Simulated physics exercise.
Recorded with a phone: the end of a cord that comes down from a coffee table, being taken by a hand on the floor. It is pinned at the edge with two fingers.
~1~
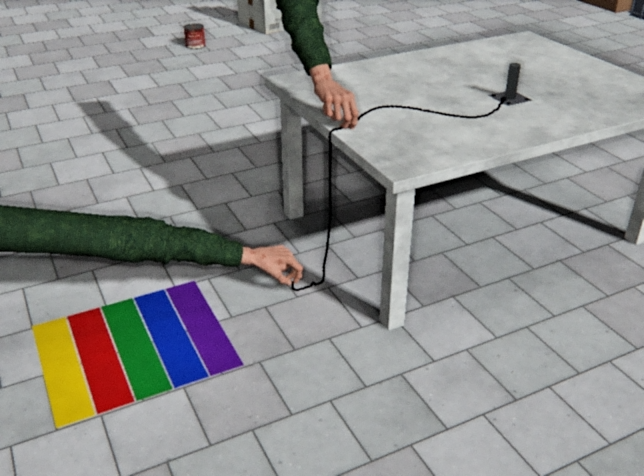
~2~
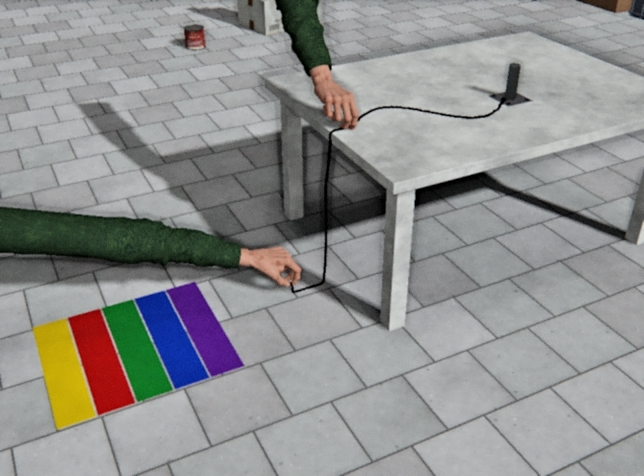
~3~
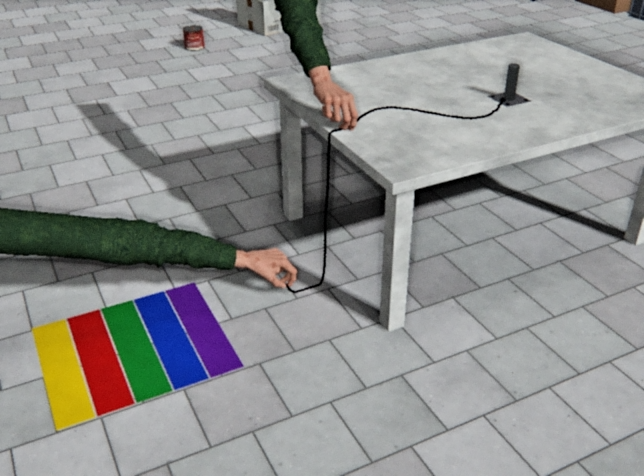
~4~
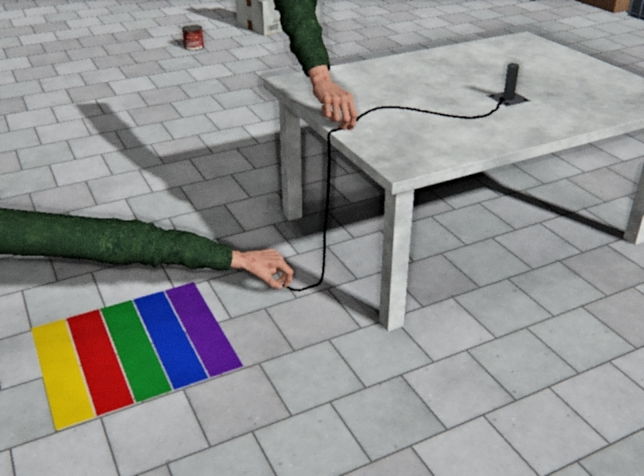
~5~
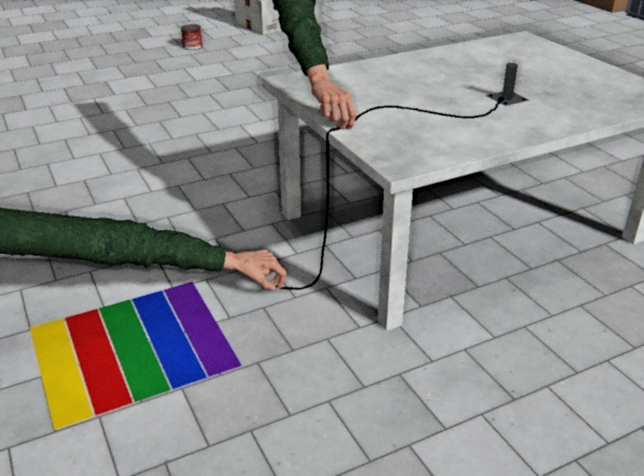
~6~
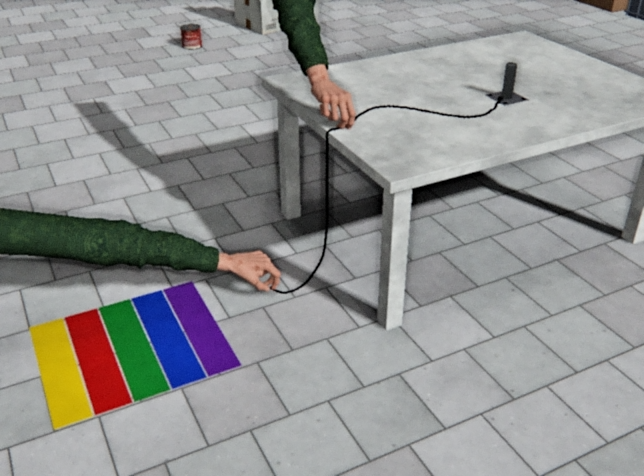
Two hands in green sleeves hold a black cord that runs from a dark upright piece across a pale grey coffee table, seen from above on grey paving. One hand pins the cord at the table's edge, while the other grips its end near the ground, right of yellow, red, green, blue and purple stripes. The lower hand draws the end slightly left, and the hanging cord curves more.
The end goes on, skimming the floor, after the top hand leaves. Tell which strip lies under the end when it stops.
The green strip.
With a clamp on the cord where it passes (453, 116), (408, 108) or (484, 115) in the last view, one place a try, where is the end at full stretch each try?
(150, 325), (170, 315) and (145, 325).
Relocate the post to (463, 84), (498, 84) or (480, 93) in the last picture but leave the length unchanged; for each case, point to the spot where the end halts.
Roughly (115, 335), then (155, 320), then (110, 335).
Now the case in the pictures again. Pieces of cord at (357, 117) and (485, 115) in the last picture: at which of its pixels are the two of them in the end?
(329, 133) for the first, (460, 106) for the second.
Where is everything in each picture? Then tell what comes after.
In the first frame, end (292, 281); purple (218, 353); blue (183, 364); green (147, 376); red (110, 388); yellow (71, 401).
In the second frame, end (291, 283); cord through (494, 111) (435, 113) (370, 112) (330, 145) (326, 207) (325, 267).
In the third frame, end (286, 284).
In the fourth frame, end (283, 285); cord through (493, 111) (434, 113) (368, 112) (329, 145) (327, 207) (323, 267).
In the fifth frame, end (276, 286).
In the sixth frame, end (270, 287); cord through (491, 110) (432, 113) (366, 111) (327, 144) (327, 206) (318, 267).
Soon after, end near (189, 312); over purple.
After that, end near (152, 323); over blue.
At the stop, end near (130, 329); over green. Over green.
